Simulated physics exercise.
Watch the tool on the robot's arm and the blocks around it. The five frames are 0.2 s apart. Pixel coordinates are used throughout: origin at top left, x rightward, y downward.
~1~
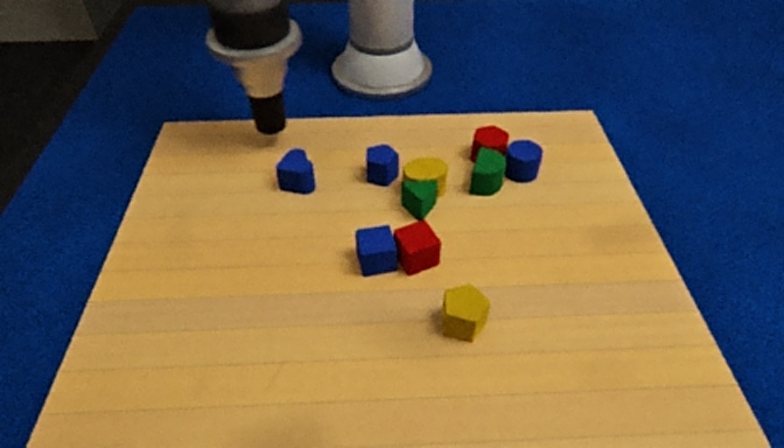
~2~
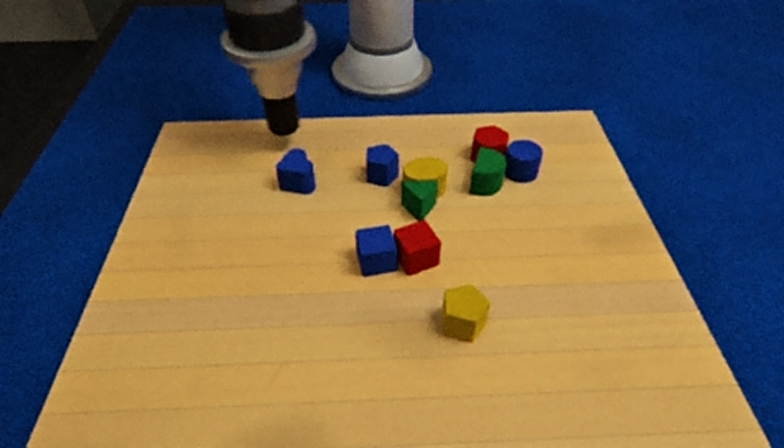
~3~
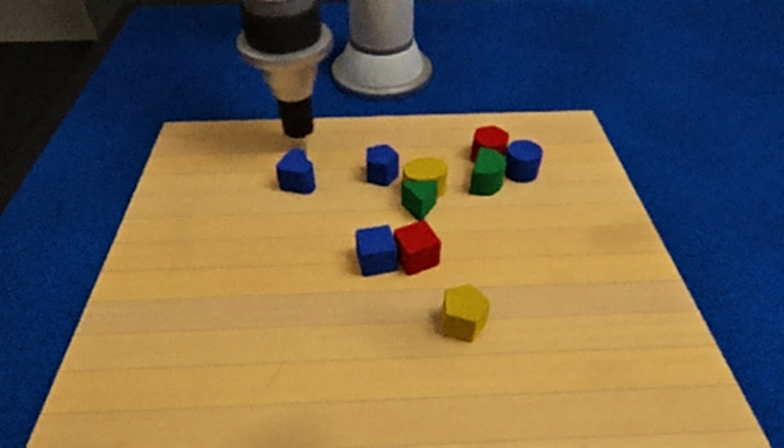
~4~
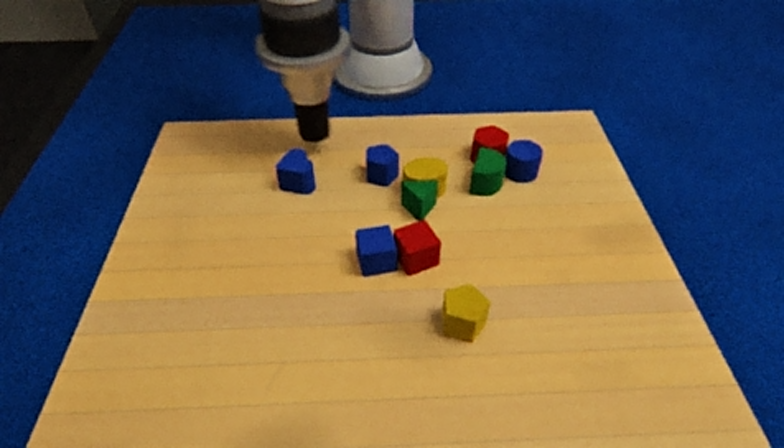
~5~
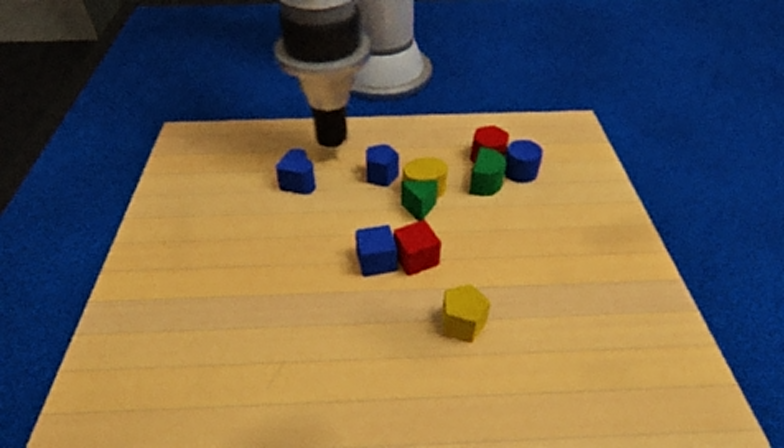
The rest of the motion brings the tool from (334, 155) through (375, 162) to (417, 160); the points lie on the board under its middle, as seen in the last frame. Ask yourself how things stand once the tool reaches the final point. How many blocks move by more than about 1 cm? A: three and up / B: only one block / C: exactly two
Letter B.
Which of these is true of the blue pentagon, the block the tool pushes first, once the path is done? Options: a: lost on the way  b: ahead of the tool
Choice a: Lost on the way.
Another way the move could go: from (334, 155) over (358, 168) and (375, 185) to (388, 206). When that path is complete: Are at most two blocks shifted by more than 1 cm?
No, I don't think so.
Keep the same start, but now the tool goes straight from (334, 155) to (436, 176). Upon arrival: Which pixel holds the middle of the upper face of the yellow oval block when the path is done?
Close to (440, 177).
What follows on the original path. One third of the way, tool (360, 144); nothing pushed yet.
Two thirds of the way, tool (389, 146); blue pentagon (392, 160).
At the end, tool (418, 144); blue pentagon (392, 160); yellow oval block unmoved.
